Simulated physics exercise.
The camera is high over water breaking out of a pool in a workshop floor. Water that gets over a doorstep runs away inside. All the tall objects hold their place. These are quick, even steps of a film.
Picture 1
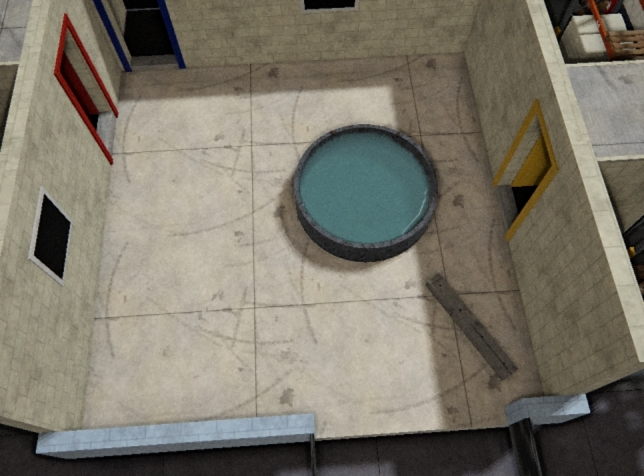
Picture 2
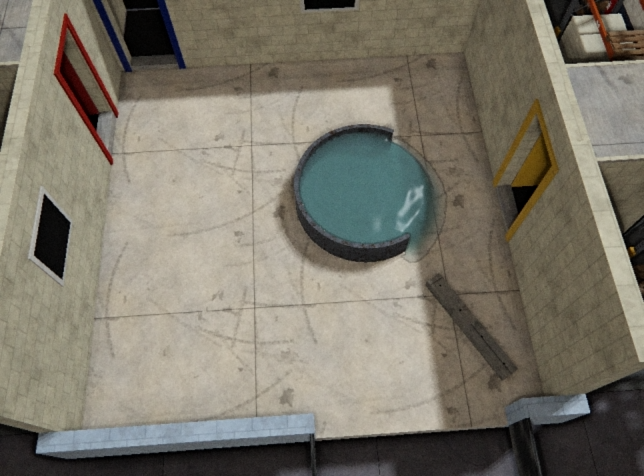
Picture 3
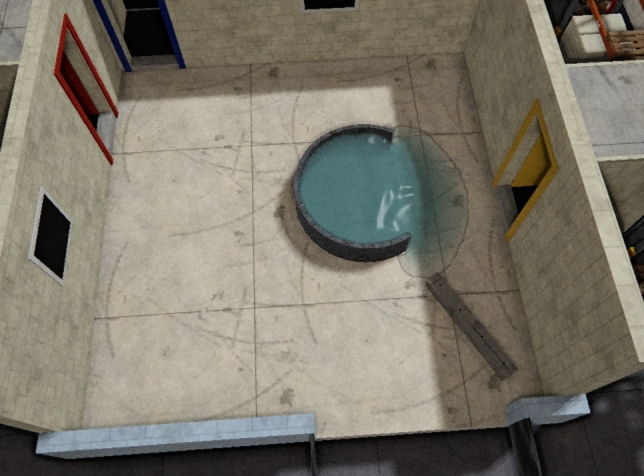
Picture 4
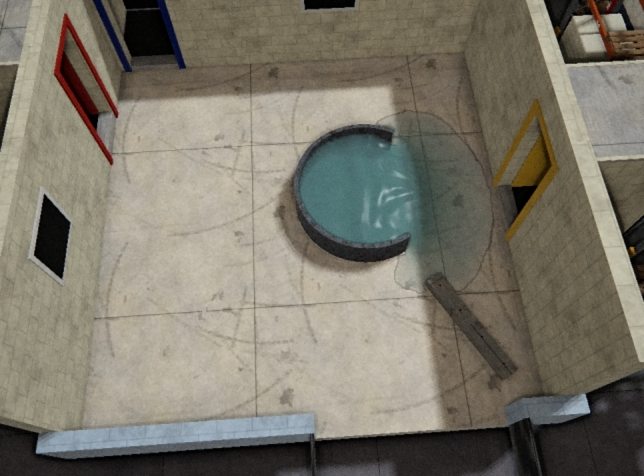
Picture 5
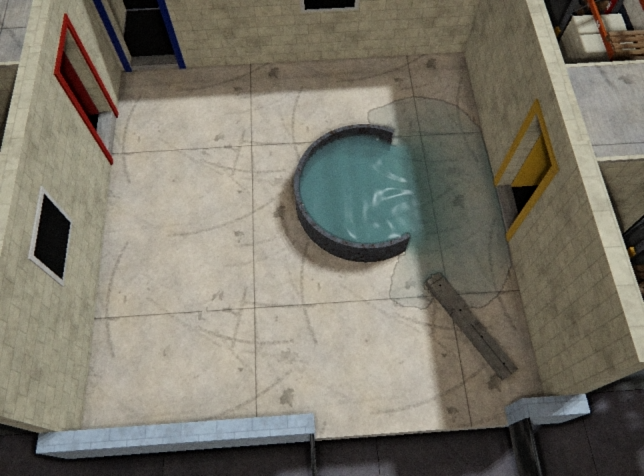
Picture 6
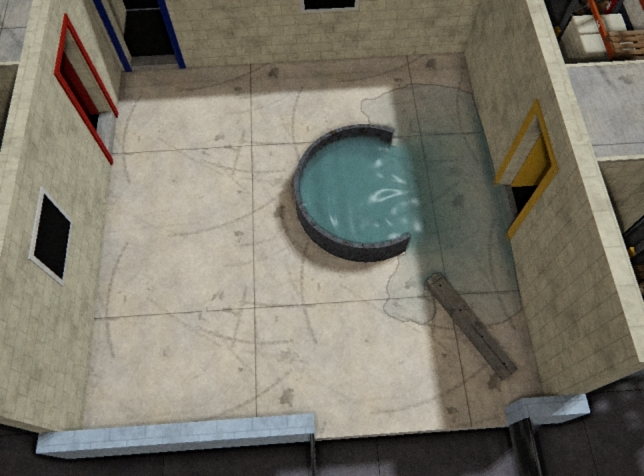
A round tank of water opens on its right side and water spreads across the floor.
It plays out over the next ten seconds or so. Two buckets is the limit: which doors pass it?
One by one: The blue door stays under that; the red door stays under that; the yellow door takes more than that.
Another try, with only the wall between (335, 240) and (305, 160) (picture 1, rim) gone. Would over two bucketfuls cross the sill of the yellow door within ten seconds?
In short: The yellow one holds.
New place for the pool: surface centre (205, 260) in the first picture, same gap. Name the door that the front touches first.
That is the one in yellow.
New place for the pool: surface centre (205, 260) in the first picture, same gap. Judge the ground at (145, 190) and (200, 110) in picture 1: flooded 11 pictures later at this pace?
In turn: Dry, not flooded.
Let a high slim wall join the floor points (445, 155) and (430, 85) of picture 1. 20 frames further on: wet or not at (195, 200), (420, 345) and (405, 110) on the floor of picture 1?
In that order: Dry, awash, flooded.
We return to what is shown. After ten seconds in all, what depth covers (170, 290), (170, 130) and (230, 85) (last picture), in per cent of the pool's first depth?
In turn 6, 10 and 6 in a hundred.
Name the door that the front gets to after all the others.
The red-painted one.
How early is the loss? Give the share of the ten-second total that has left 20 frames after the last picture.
Some 70 per cent.
A moment on, water covers 20 % of the floor; the blue door not reached, the red door not reached, the yellow door over two buckets in.
Next, water covers 20 % of the floor; the blue door not reached, the red door not reached, the yellow door far over two buckets in.
Then, water covers 40 % of the floor; the blue door not reached, the red door not reached, the yellow door far over two buckets in.
Later, water covers 65 % of the floor; the blue door wet at the sill, nothing in, the red door wet at the sill, nothing in, the yellow door far over two buckets in.
In the end, water covers 85 % of the floor; the blue door wet at the sill, nothing in, the red door wet at the sill, nothing in, the yellow door far over two buckets in.
